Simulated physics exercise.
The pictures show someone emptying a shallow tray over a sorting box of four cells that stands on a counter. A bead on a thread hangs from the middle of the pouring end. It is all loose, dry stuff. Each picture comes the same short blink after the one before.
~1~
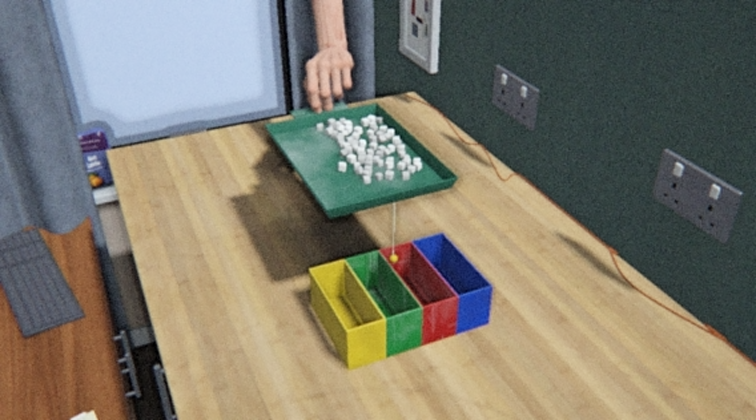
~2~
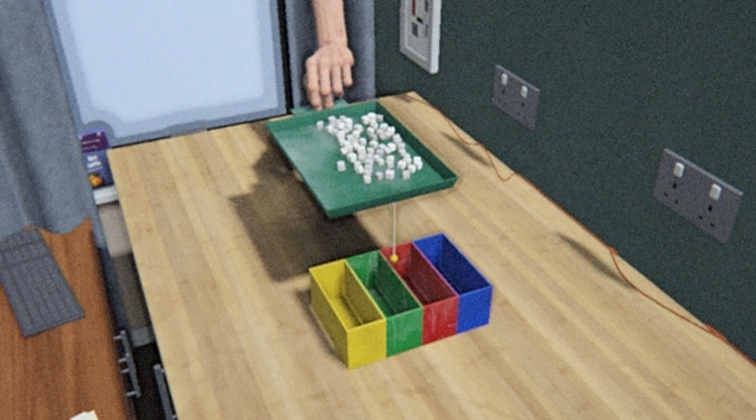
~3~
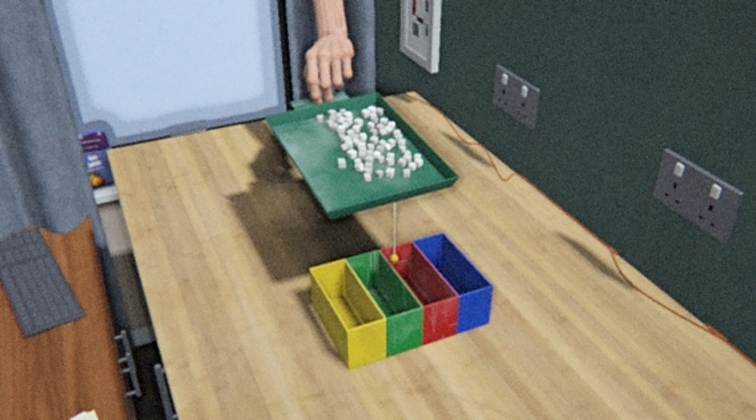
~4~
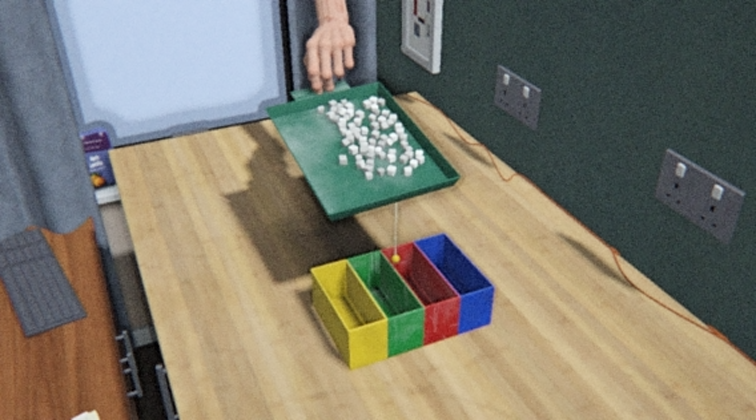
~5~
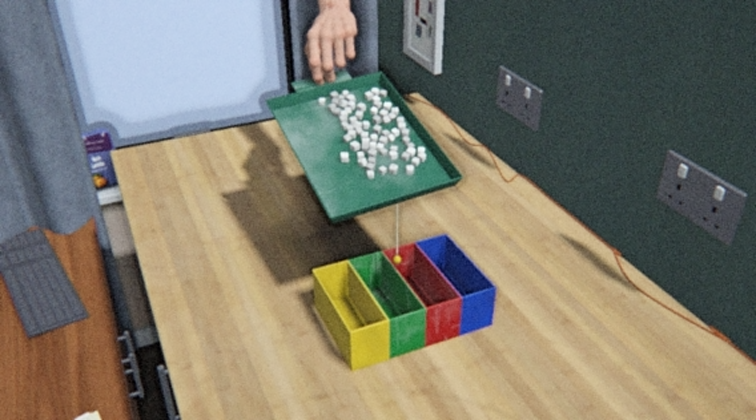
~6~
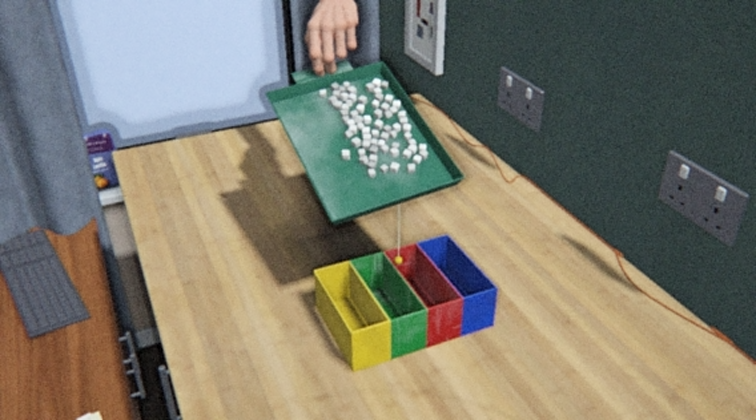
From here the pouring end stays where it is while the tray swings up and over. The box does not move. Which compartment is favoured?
Most goes to the yellow cell.
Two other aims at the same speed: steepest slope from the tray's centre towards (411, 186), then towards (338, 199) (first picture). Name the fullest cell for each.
First that blue cell, then that yellow cell.
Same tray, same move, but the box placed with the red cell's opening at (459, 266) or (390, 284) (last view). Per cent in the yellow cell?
The first gives 30 %, the second 10 %.
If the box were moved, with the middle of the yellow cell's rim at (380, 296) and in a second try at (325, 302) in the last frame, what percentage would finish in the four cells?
Near 50 % and 100 %.
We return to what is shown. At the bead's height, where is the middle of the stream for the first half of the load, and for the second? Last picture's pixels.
The first part at (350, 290); the rest at (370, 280).
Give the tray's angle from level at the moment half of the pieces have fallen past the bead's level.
Around 95° of tilt.
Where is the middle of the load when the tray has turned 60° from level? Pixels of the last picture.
Near (372, 201).
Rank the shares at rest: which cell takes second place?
It is the green one.
Soon, tray tipped steeply; nearly all on the tray; a small part falling or outside the box.
A while on, tray tipped right over; about a quarter on the tray; about a third in the yellow cell; a small part in the green cell; about a third falling or outside the box.
Towards the end, tray tipped past a quarter turn; about half in the yellow cell; about a third in the green cell; a small part in the red cell; a small part falling or outside the box.
Finally, tray tipped past a quarter turn; about half in the yellow cell; about a third in the green cell; a small part in the red cell; none in the blue cell; a small part outside the box.
